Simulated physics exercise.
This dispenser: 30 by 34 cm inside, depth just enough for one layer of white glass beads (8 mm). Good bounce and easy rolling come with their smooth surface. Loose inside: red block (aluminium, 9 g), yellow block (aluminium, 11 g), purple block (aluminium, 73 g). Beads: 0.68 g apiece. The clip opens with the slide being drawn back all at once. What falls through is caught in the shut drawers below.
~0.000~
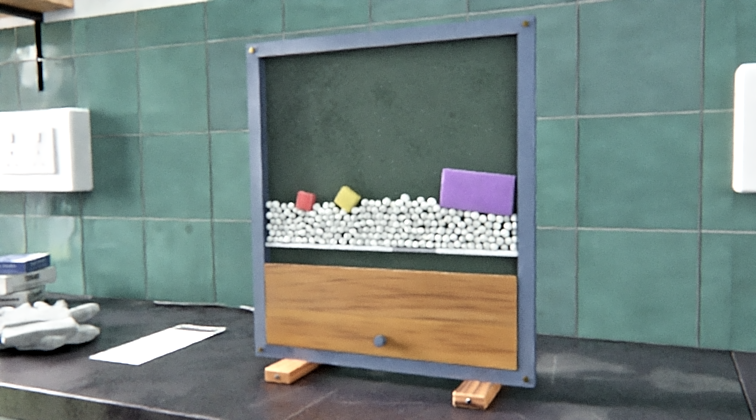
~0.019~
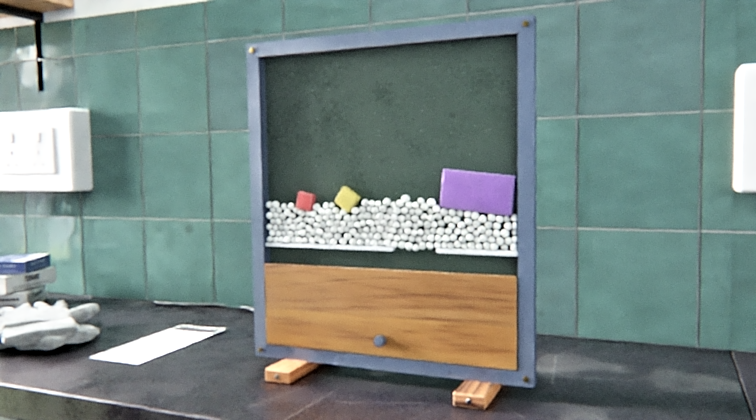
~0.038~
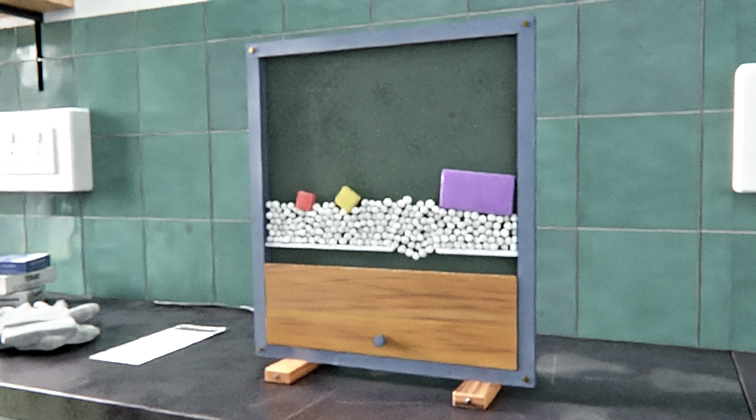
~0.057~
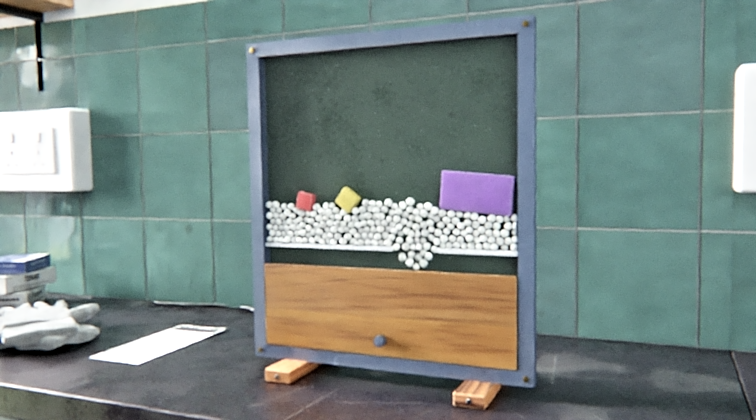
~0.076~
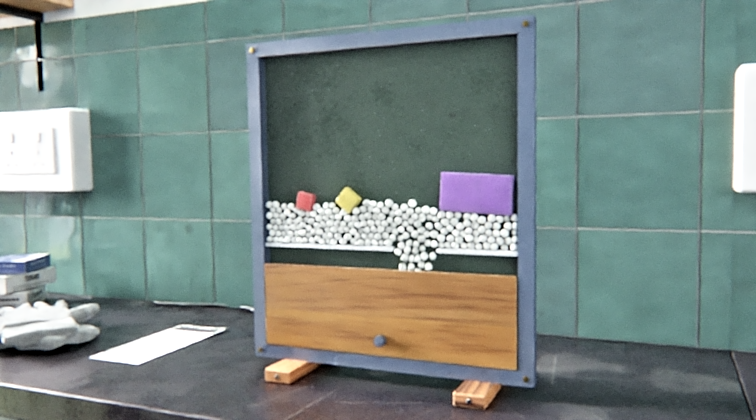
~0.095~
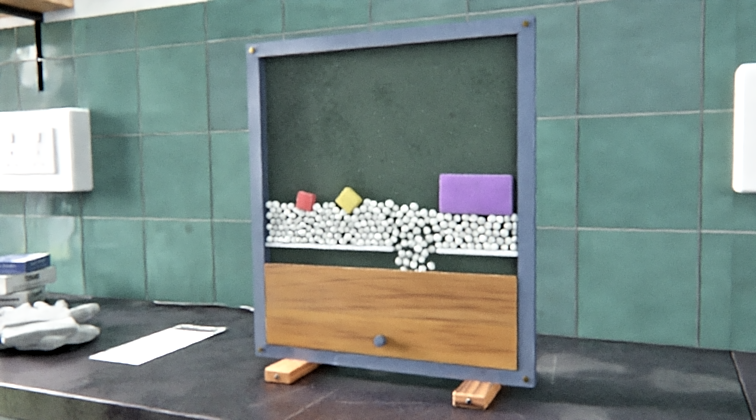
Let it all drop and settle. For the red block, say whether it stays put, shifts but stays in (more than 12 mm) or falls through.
Oh, that one doesn't really go anywhere.
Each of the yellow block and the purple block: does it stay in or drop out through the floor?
Result - yellow: Retained, purple: Escaped.
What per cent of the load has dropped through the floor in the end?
About 55 per cent.
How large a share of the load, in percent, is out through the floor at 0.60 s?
Close to 40 in a hundred.
After 0.24 s, 30 % are out; red block moved 0.0 cm tilted 13°; yellow block moved 0.5 cm tilted 57°; purple block moved 2.1 cm tilted 15°.
After 0.60 s, 40 % are out; red block moved 0.3 cm tilted 20°; yellow block moved 3.0 cm tilted 40°; purple block below the floor.
After 1.30 s, 55 % are out; red block moved 0.4 cm tilted 20°; yellow block moved 4.5 cm tilted 39°; purple block below the floor.
Settled by 2.2 s, 55 % are out; red block moved 0.4 cm tilted 20°; yellow block moved 4.5 cm tilted 39°; purple block below the floor.
